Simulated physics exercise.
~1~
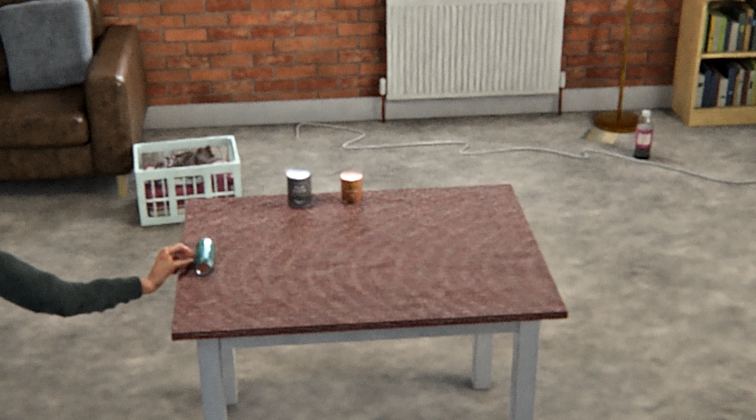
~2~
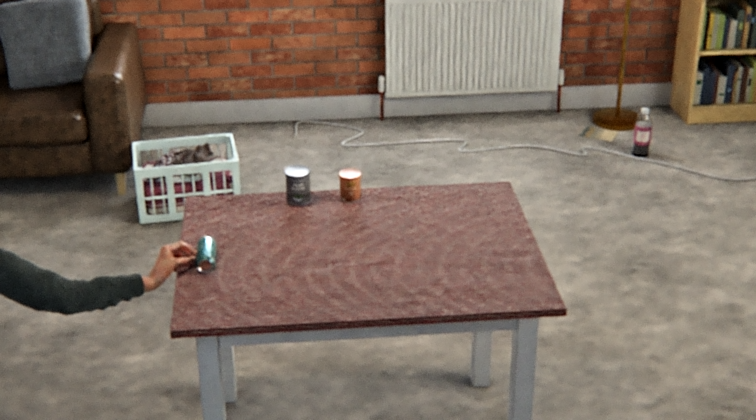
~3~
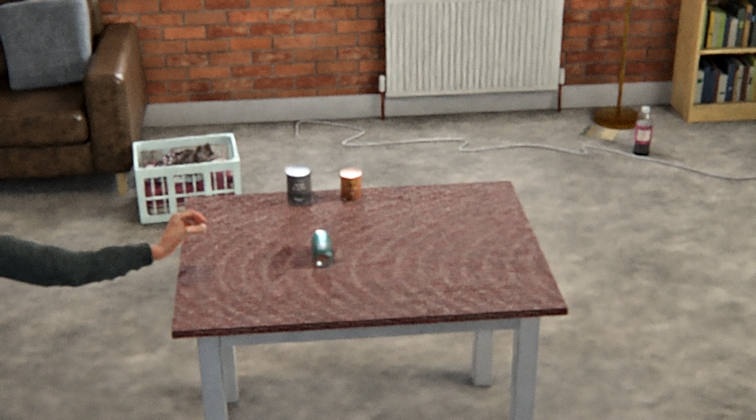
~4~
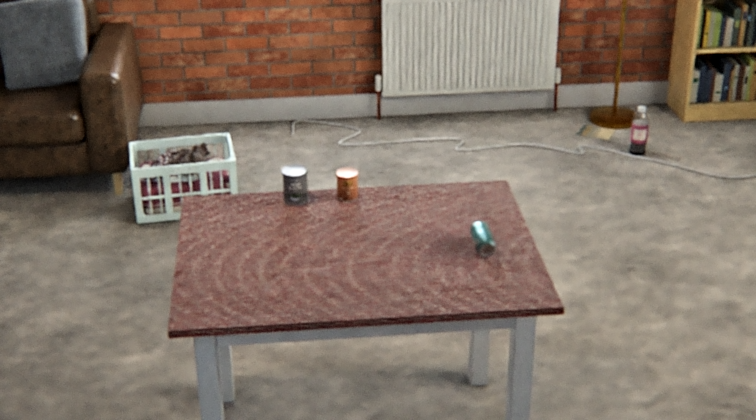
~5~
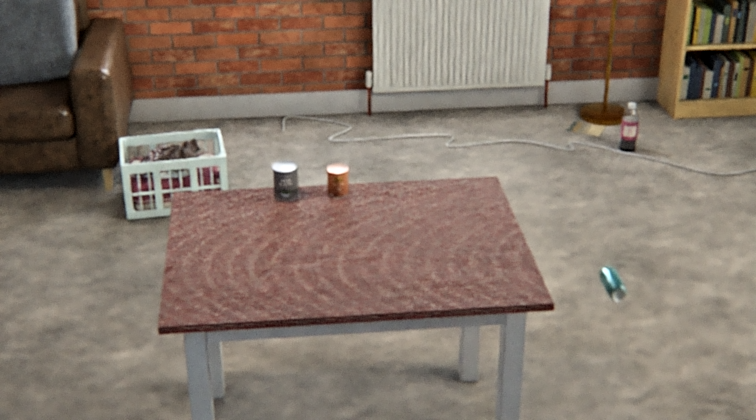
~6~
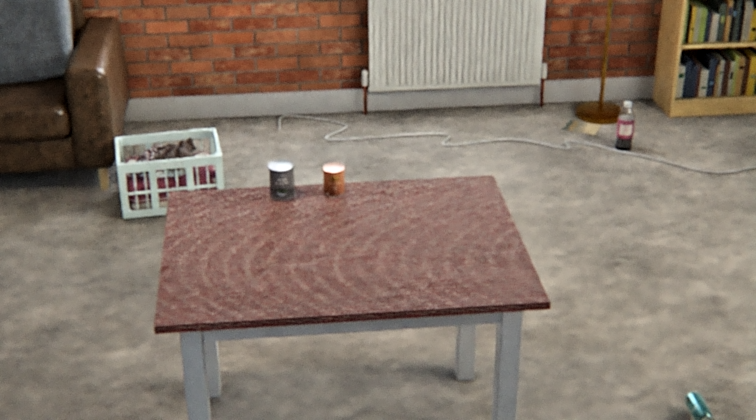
A turquoise can lies on its side at the left end of a reddish-brown table, held by a hand in a dark green sleeve. The slightly swaying view looks down into a room with a brick wall, a white radiator, a brown sofa and a pale basket at left, and a bookcase at right. The hand pushes the can rightward, lets go and draws back. The can travels on alone across the tabletop, passing in front of a grey tin and an orange tin that stay put near the back edge. It leaves the right side and drops, still moving low at the bottom right.
